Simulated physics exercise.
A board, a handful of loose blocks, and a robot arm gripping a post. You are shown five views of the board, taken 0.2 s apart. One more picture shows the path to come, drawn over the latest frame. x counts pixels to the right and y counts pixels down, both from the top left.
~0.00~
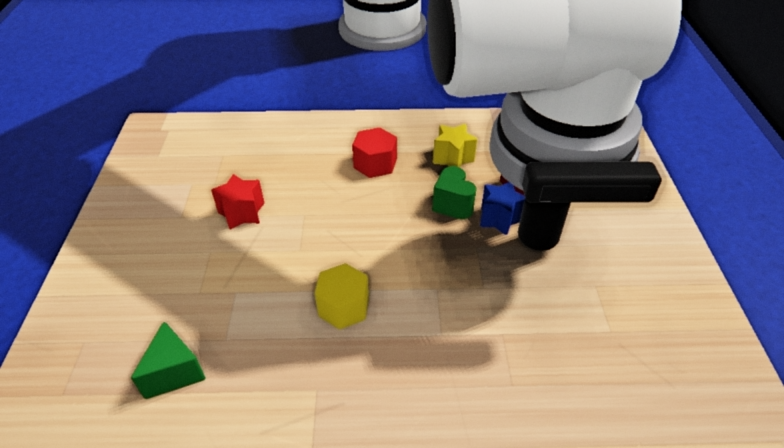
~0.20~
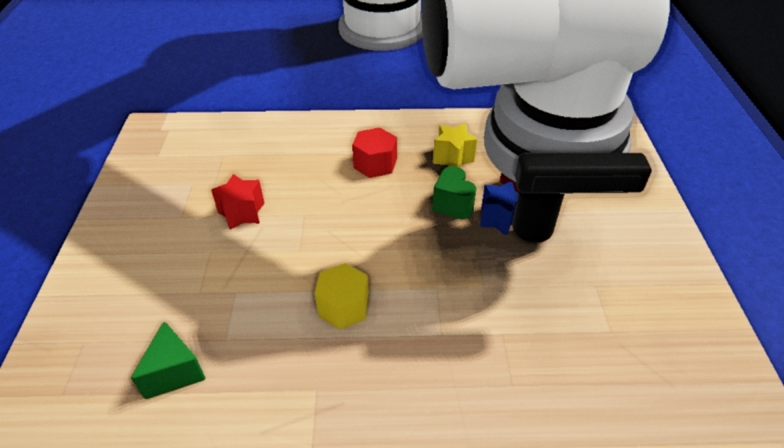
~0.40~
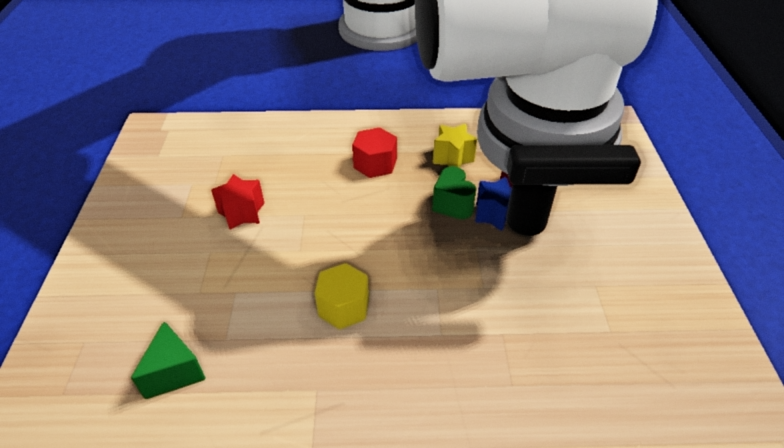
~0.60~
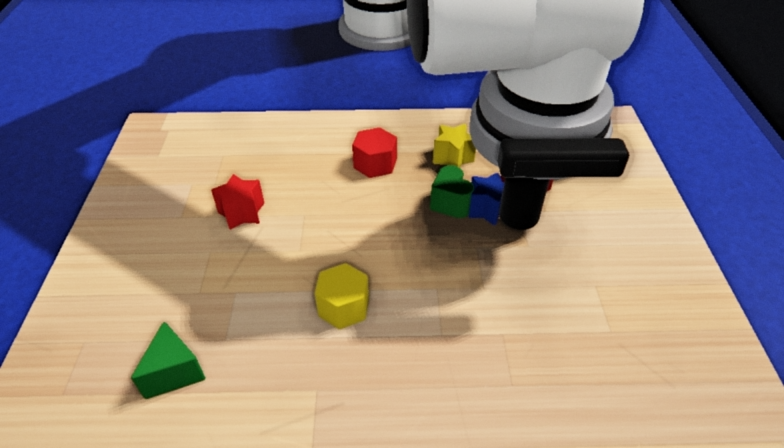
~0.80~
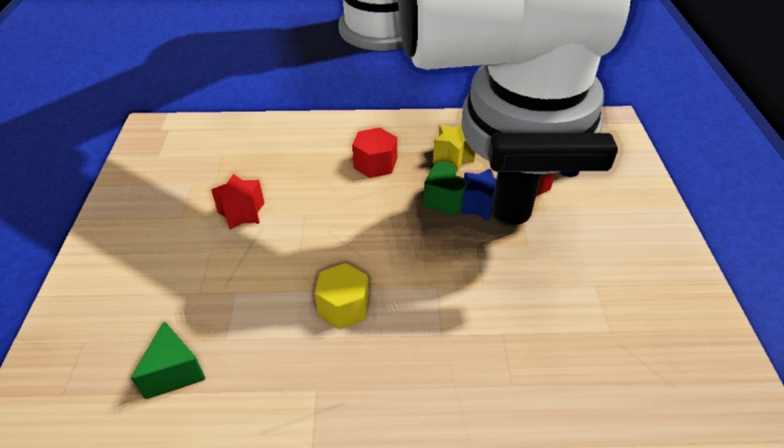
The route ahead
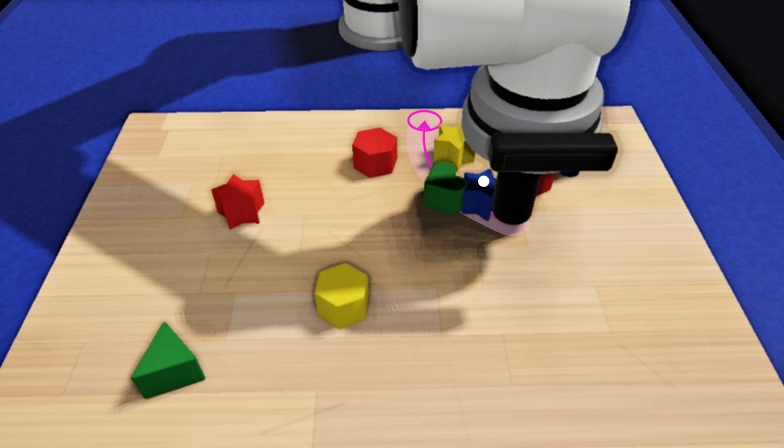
Robot arm moving a black post slightly left, nudging a blue star block against a green heart block on a wooden table.
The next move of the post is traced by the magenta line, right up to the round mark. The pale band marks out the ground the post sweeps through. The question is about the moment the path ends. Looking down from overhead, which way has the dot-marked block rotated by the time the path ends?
From above, counter-clockwise.
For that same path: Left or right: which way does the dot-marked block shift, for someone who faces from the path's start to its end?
Sideways, to the left.
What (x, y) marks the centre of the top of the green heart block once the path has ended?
It sits at (367, 147).
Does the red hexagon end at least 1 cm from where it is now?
I'd say yes.
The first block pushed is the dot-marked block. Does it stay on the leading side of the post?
I expect it to be beside or behind the post.
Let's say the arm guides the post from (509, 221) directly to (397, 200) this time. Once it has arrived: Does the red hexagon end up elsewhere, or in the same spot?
By the end it has moved.
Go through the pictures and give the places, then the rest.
In the first picture, post tip (538, 237); block tops, red hexagon (375, 140); green heart block (455, 181); yellow star block (455, 134); blue star block (504, 195).
In the second picture, post (532, 230); blocks unchanged.
In the third picture, post (526, 223); blue star block (499, 190).
In the fourth picture, post (519, 217); green heart block (453, 180); blue star block (491, 185).
In the fifth picture, post (511, 212); red hexagon (375, 140); green heart block (446, 176); yellow star block (455, 134); blue star block (484, 181).
Path on the board, from (509, 221) over (455, 192) and (427, 156) to (425, 121); the dot is on the blue star block.
On the path given first. One third of the way, post (455, 182); red hexagon (364, 135); green heart block (392, 152); blue star block (425, 155), turned 15° anticlockwise.
Two thirds of the way, post (427, 146); red hexagon (342, 127), turned 40° clockwise; green heart block (367, 147), turned 15° anticlockwise; yellow star block (458, 124), turned 35° clockwise; blue star block (396, 139), turned 60° anticlockwise.
At the end, post (425, 112); red hexagon (342, 127), turned 40° clockwise; green heart block (367, 147), turned 15° anticlockwise; yellow star block (459, 120), turned 70° clockwise; blue star block (396, 138), turned 60° anticlockwise.
